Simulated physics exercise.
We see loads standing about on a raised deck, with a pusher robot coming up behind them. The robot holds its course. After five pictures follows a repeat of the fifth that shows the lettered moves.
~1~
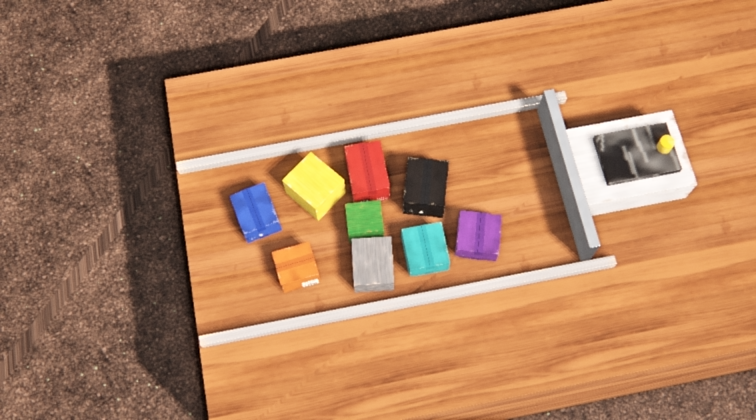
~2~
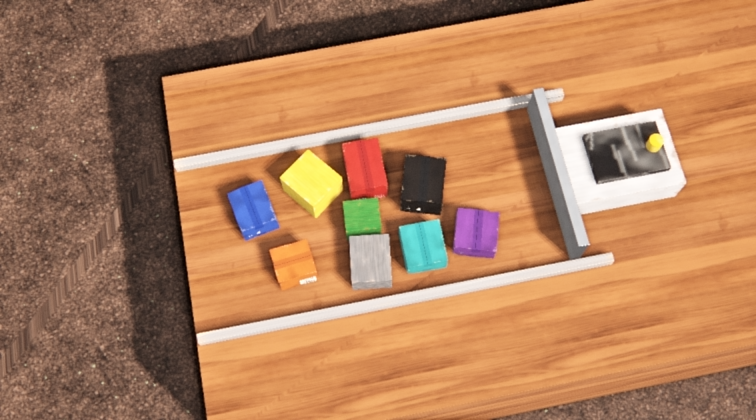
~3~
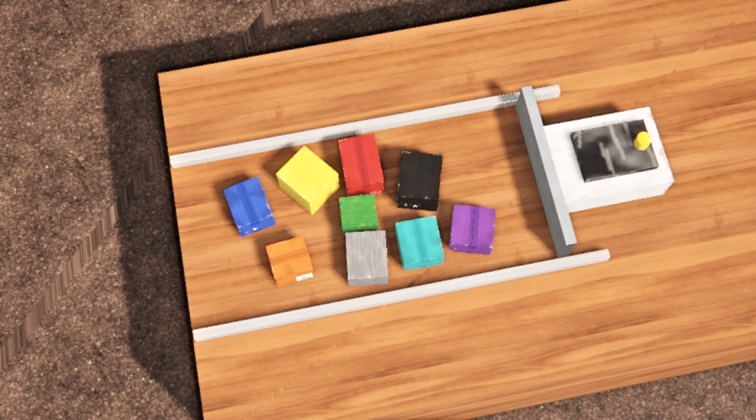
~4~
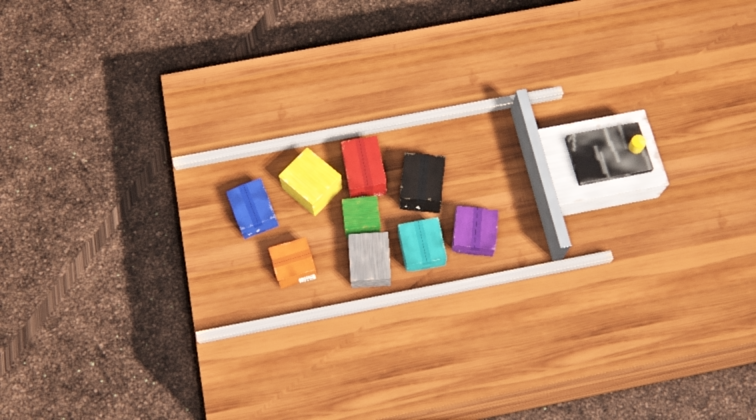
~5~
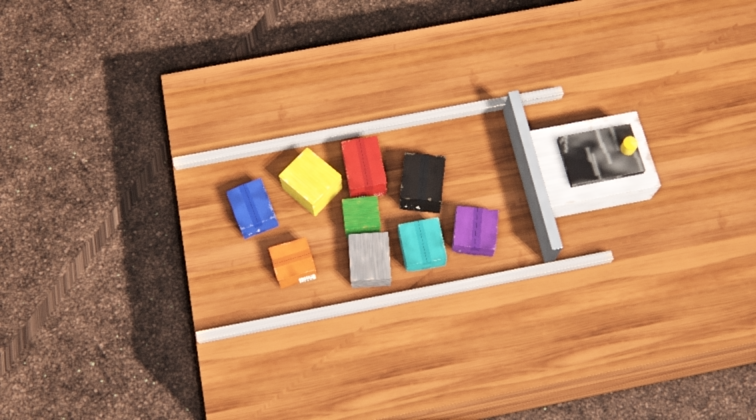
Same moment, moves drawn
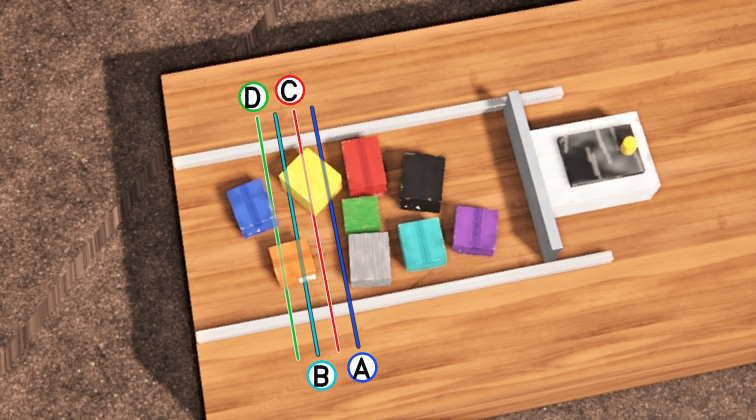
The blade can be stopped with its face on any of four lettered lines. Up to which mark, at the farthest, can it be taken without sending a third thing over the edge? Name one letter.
The farthest such stop is B.
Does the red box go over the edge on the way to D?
No.
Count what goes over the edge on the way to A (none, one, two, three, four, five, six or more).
The count is none.
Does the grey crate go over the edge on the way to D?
Yes.
On the marked copy, A at (334, 221); B at (296, 229); C at (315, 225); D at (277, 232).
With B. Early on, robot (510, 172); grey crate (353, 265); turquoise box (391, 251).
Further on, robot (425, 188); orange box (225, 276); blue parcel (217, 211).
At the end, robot (359, 201); orange box over the edge; blue parcel over the edge; two fallen.
As for the rest, A is within the limit but short; C is within the limit but short; D drops four.
